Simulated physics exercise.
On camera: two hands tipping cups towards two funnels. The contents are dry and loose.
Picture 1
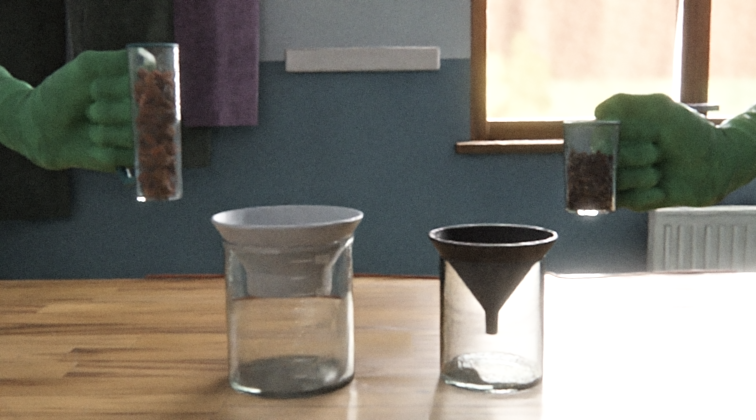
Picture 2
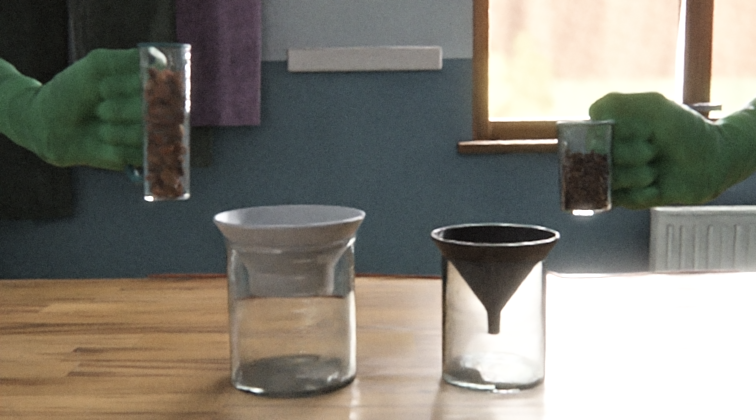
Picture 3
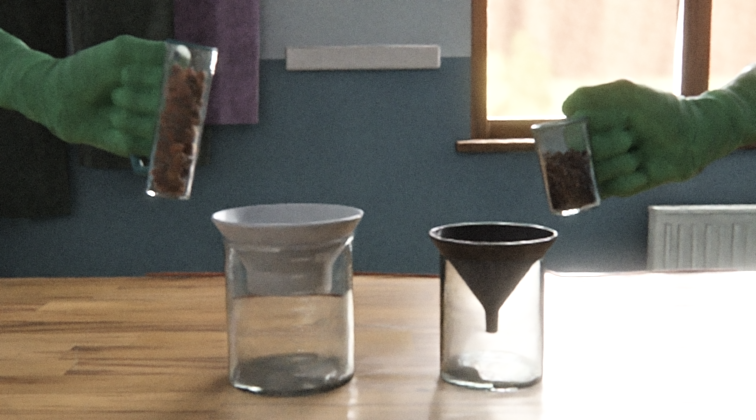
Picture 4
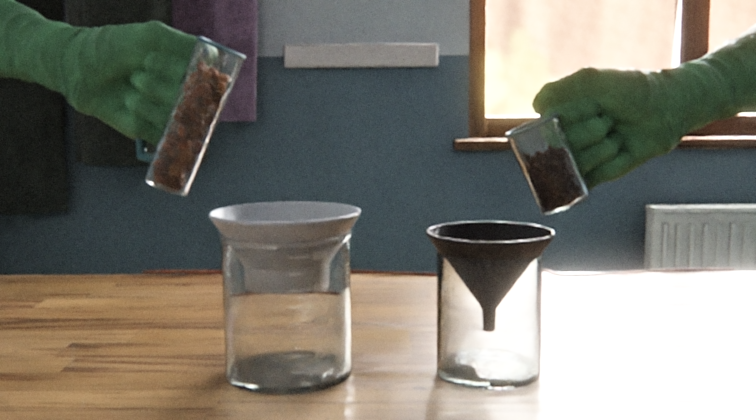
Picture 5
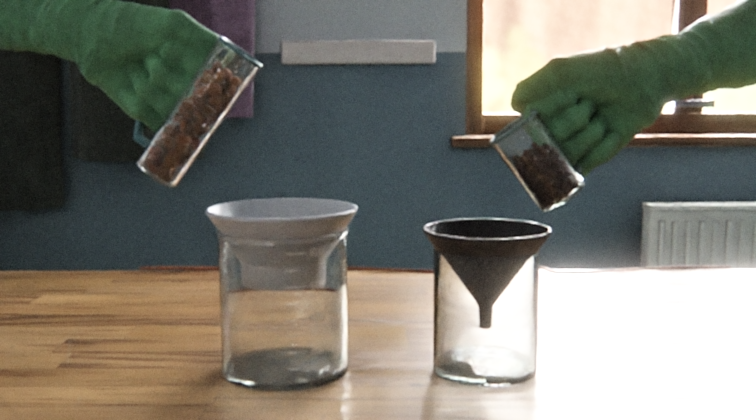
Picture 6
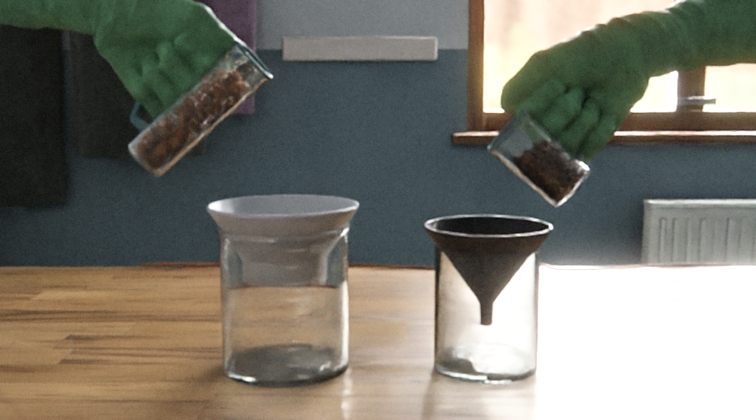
Two green-gloved hands hold clear cups above two funnels set in glass jars on a wooden table, seen from the front in a room with a blue-grey wall and bright window. The left cup holds brown chunks above a wide pale funnel, the right dark bits above a narrow black one. Both start upright, then steadily tilt inward as the view shifts very slightly.
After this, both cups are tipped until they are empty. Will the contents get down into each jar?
On the left it lets everything through, on the right it jams.
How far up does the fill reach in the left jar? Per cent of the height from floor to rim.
Near 10 %.
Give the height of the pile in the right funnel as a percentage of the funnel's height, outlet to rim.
Some 75 per cent.
Then, 0.26 s later than the last frame, left, every one still in the cup; right, every one still in the cup.
Then, 0.59 s later than the last frame, left, every one still in the cup; right, every one still in the cup.
Then, 0.94 s later than the last frame, left, almost all still in the cup, just a few in or over the funnel, just a few down in the jar; right, roughly two thirds still in the cup, roughly a third in or over the funnel.
When it is over, left, every one down in the jar; right, almost all stuck in the funnel, just a few down in the jar.
